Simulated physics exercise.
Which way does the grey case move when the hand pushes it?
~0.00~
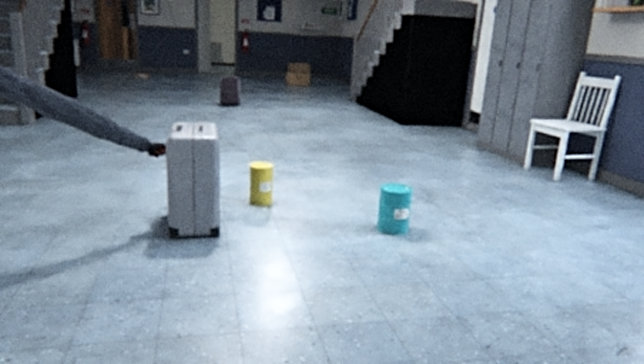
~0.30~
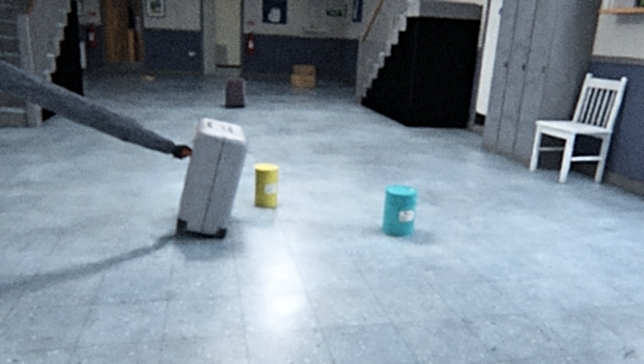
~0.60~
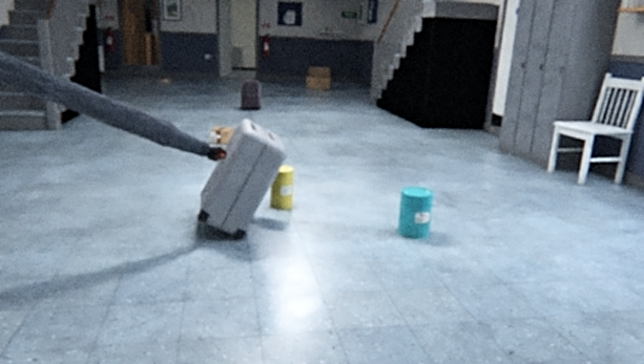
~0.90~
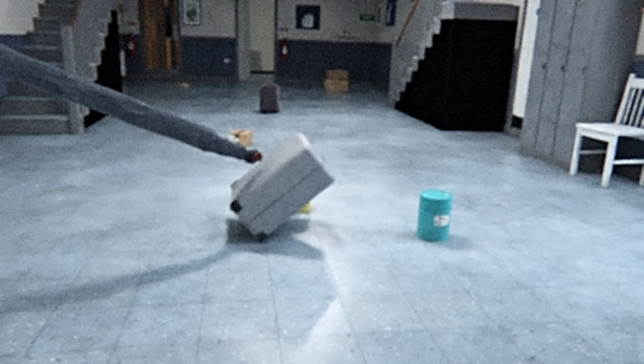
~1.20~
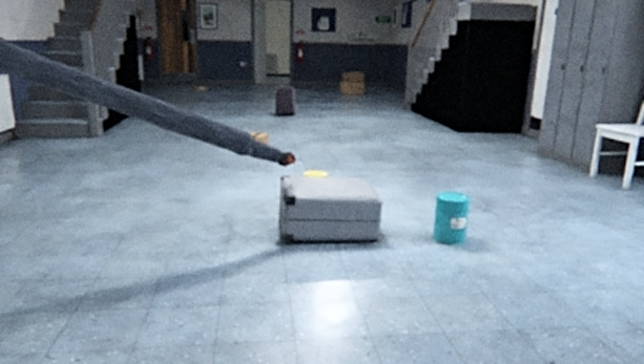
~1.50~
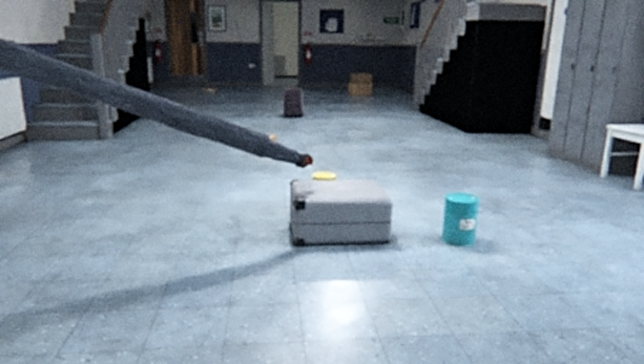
The grey case moves to the right, tipping over that way until it lies on its side.
